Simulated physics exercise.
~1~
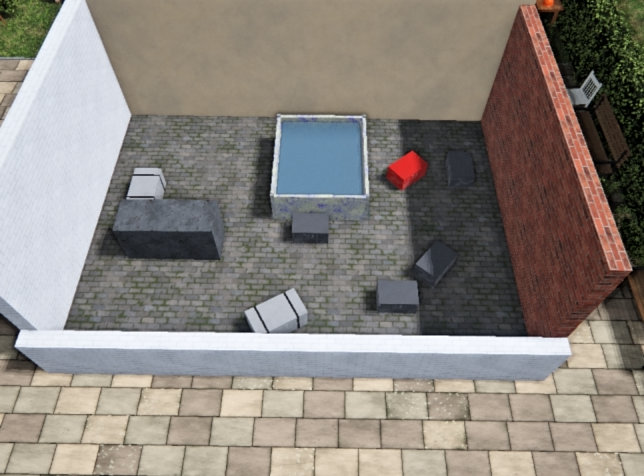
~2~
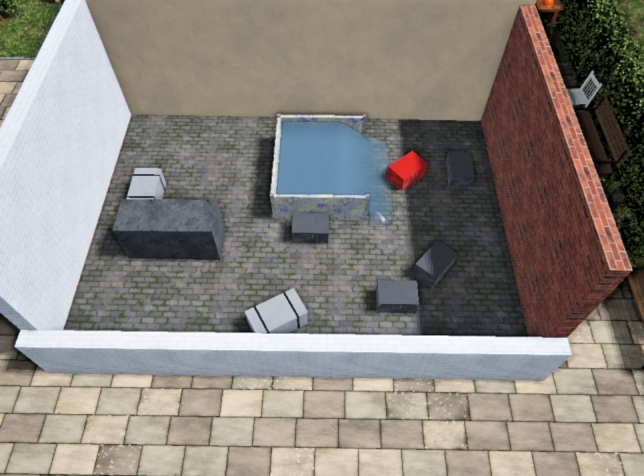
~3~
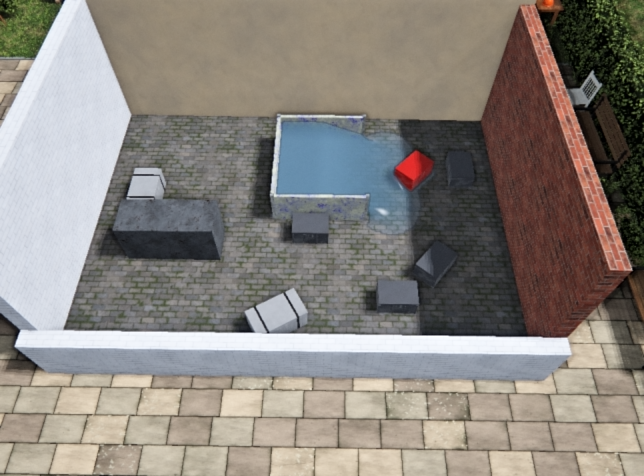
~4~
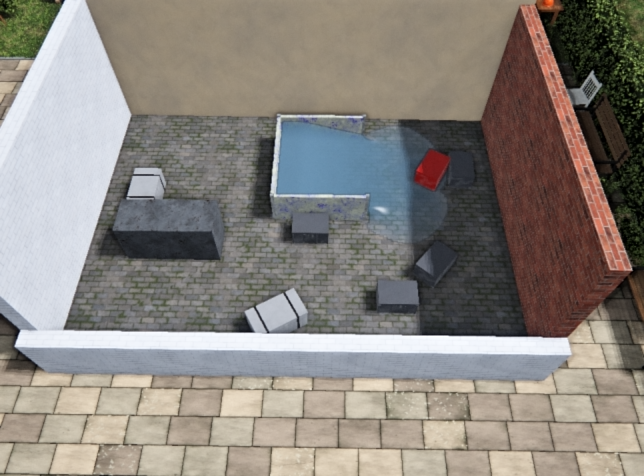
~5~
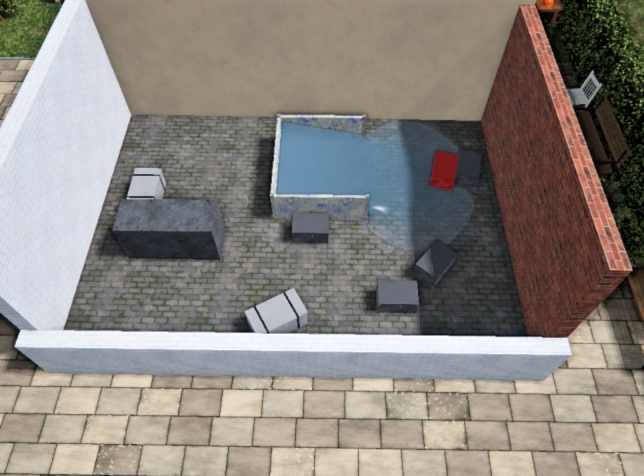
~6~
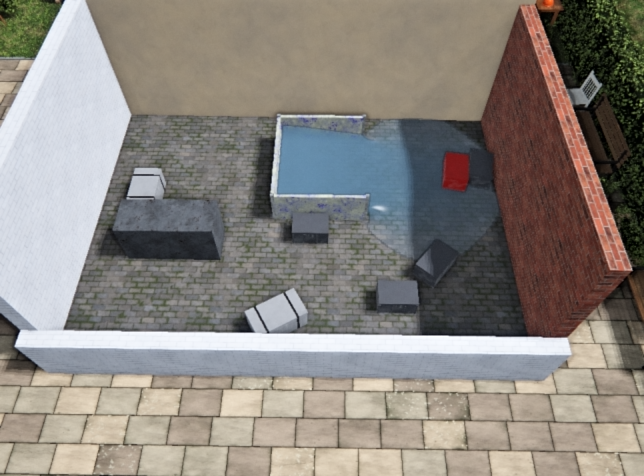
In the video, water pours out of the open right side of a raised pool in a walled yard and spreads across the paving toward the brick wall, pushing a red crate rightward against a dark box.
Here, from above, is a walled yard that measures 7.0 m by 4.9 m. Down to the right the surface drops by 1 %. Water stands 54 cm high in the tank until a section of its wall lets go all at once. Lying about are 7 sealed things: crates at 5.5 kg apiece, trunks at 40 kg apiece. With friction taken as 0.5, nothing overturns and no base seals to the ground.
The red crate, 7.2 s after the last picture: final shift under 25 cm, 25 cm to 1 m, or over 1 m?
It will be left a long way off.
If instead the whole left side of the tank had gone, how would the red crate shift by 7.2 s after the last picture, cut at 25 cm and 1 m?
What happens next is that the red crate does not really budge.
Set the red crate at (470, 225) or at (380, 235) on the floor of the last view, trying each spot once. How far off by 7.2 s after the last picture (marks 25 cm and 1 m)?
I'd expect that it gets borne away first and is pushed partway second.
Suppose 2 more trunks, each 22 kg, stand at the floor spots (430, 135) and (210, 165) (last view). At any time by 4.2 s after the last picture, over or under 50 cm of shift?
Taking them in order, they come out greater and smaller.
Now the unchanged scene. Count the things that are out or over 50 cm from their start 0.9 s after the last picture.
That would be 1.
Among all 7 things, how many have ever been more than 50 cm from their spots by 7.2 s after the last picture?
I make it 4.
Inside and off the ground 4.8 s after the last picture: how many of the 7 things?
Count: 4.
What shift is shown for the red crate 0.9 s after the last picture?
100 cm, give or take.
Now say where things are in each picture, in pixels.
The first picture shows the red crate at (408, 165), on the bottom; 2.7 m2 under water; 0 of 7 have shifted.
The second picture shows the red crate at (408, 165), on the bottom; 3.6 m2 under water; 0 of 7 have shifted.
The third picture shows the red crate at (415, 165), on the bottom, 12 cm from its start; water covers 4.6 m2; 1 of 7 have shifted.
The fourth picture shows the red crate at (434, 164) rests on the ground, 45 cm from its start; water covers 6.0 m2; 1 of 7 have shifted.
The fifth picture shows the red crate at (446, 165) rests on the ground, 66 cm from its start; 7.5 m2 under water; 2 of 7 have shifted.
The sixth picture shows the red crate at (457, 166) floats, 86 cm from its start; 8.9 m2 under water; 2 of 7 have shifted.
Then, 0.9 s after the last picture the red crate is near (467, 165), 1.0 m from its start, afloat; 2 afloat.
Then, 2.8 s after the last picture the red crate is near (457, 197), 1.1 m from its start, afloat; 3 afloat.
Then, 4.8 s after the last picture the red crate is near (454, 276), 2.4 m from its start, afloat; 4 afloat.
Then, 7.2 s after the last picture the red crate is near (396, 299), 2.7 m from its start, afloat; 5 afloat.
